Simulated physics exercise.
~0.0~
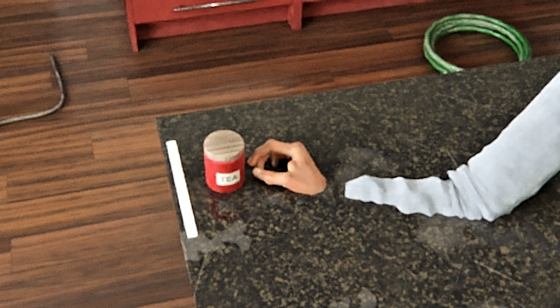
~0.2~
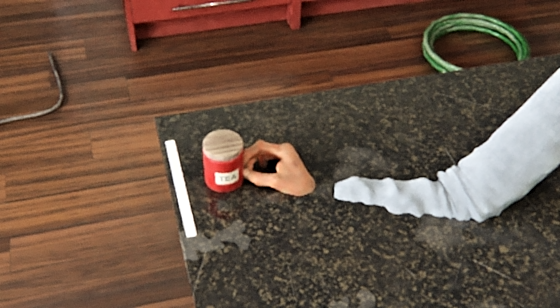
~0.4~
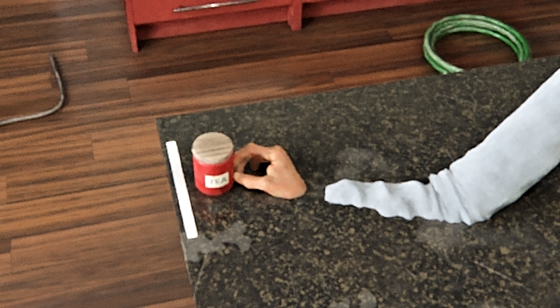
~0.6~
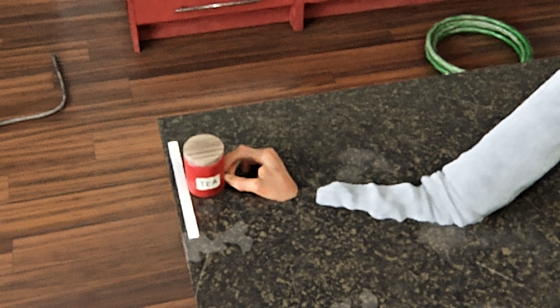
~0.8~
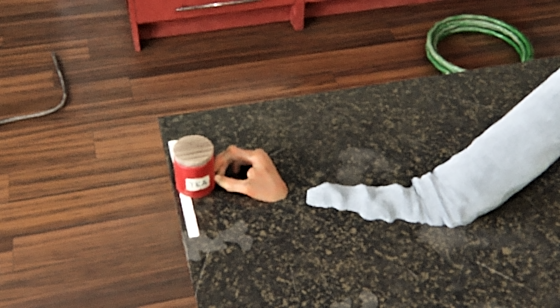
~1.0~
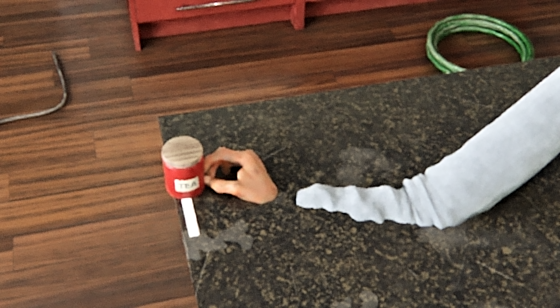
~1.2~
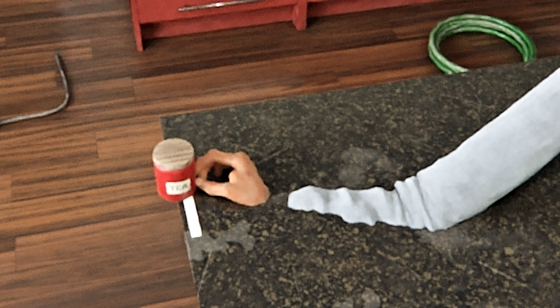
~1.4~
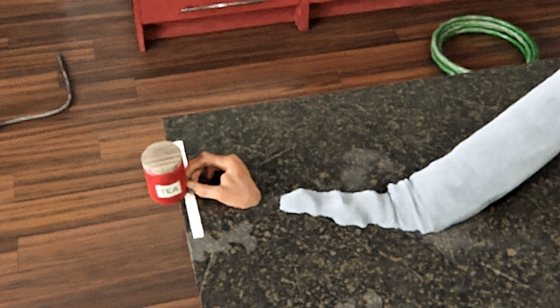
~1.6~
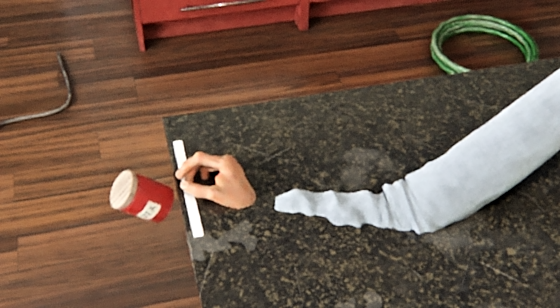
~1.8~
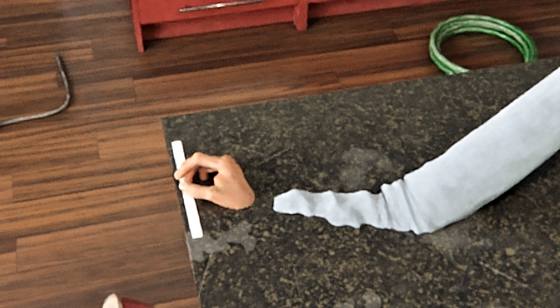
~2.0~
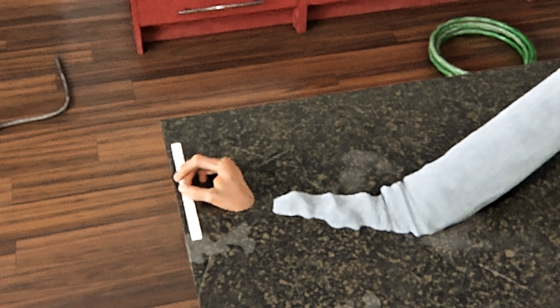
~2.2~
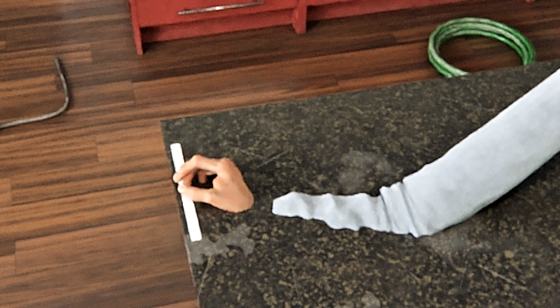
A hand with a pale sleeve slowly pushed a red jar left across a dark speckled tabletop, past a white strip of tape near the edge, until it tipped over and fell out of sight, leaving the hand resting at the tape.
